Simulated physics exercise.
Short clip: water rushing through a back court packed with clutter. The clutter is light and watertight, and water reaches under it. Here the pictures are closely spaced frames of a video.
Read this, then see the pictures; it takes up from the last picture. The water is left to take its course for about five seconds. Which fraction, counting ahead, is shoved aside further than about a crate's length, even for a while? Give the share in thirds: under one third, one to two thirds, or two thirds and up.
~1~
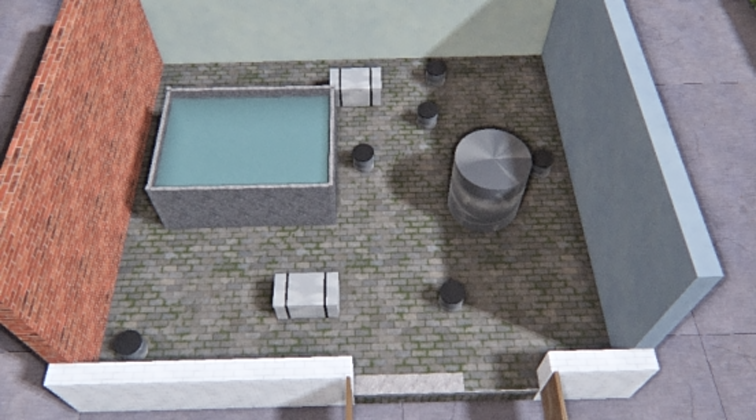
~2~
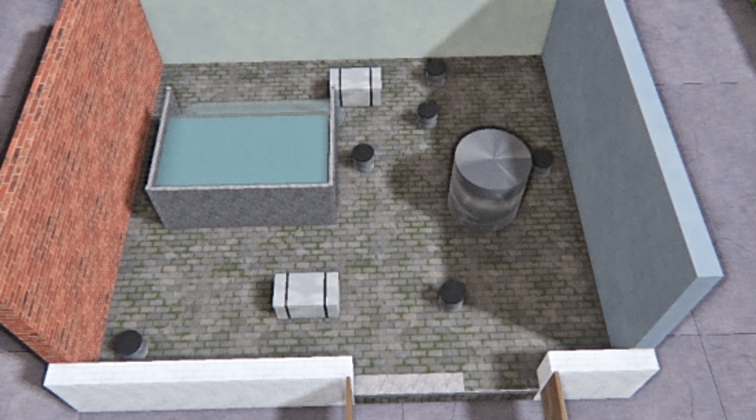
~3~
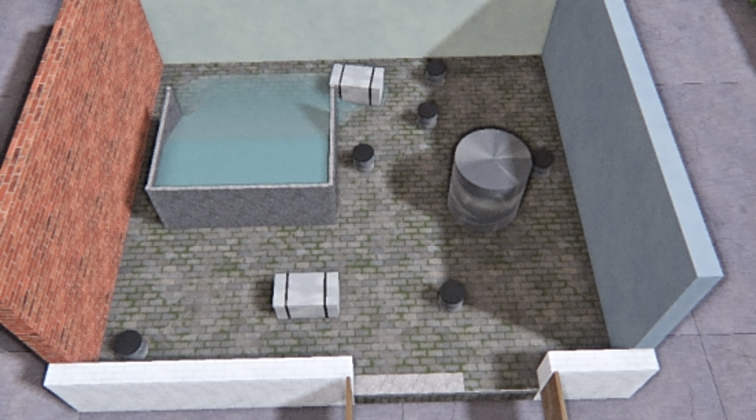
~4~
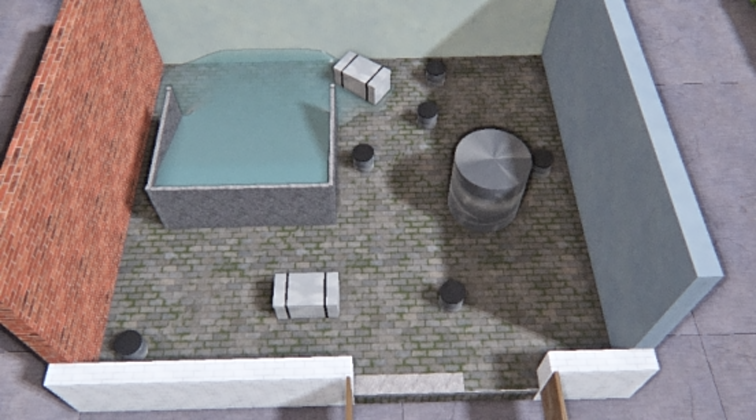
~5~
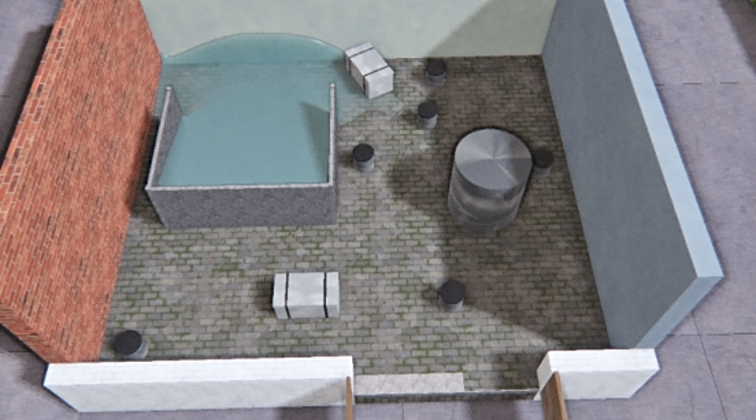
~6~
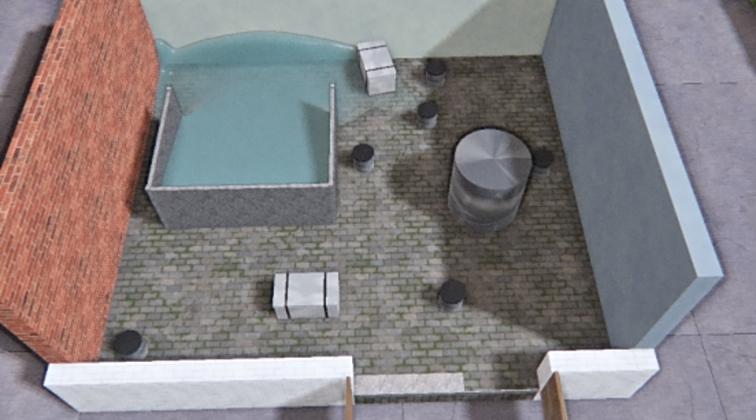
High band.
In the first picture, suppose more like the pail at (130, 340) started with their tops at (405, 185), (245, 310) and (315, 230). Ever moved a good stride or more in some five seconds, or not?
First falls short; second driven off; third falls short.
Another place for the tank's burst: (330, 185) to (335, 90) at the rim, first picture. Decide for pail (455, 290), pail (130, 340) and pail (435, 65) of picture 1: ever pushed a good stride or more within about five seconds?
Working through them in order, the first gets shoved clear, the second not displaced that far and the last gets shoved clear.
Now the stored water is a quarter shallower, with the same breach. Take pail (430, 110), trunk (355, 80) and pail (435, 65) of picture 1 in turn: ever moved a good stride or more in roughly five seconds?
One: Passed the mark. Two: Passed the mark. Three: Passed the mark.
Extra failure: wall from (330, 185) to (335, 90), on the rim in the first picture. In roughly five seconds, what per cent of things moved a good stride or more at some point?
Close to 80 in a hundred.
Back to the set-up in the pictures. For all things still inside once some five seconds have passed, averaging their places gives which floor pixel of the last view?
Average floor point: Approx. (455, 219).
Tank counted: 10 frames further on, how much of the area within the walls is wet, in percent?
50 per cent or so.
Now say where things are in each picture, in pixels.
In the first frame, a trunk at (356, 78) rests on the ground; a pail at (363, 152), on the bottom; 0 of 8 have shifted.
In the second frame, a trunk at (356, 78), on the bottom; a pail at (363, 152), on the bottom; 0 of 8 have shifted.
In the third frame, a trunk at (357, 76) rests on the ground, close to its start; a pail at (363, 152) rests on the ground; 1 of 8 have shifted.
In the fourth frame, a trunk at (362, 69) rests on the ground, close to its start; a pail at (363, 152), on the bottom; 1 of 8 have shifted.
In the fifth frame, a trunk at (369, 62) rests on the ground, a stride from its start; a pail at (363, 152), on the bottom; 1 of 8 have shifted.
In the sixth frame, a trunk at (376, 58) rests on the ground, a stride from its start; a pail at (363, 152), on the bottom; 1 of 8 have shifted.
A moment on, 1 of 8 are well off their spots; 0 afloat.
Next, 3 of 8 are well off their spots; 1 afloat.
Later, 5 of 8 are well off their spots; 3 afloat.
In the end, 7 of 8 are well off their spots, and 7 have been at some point; 5 afloat.
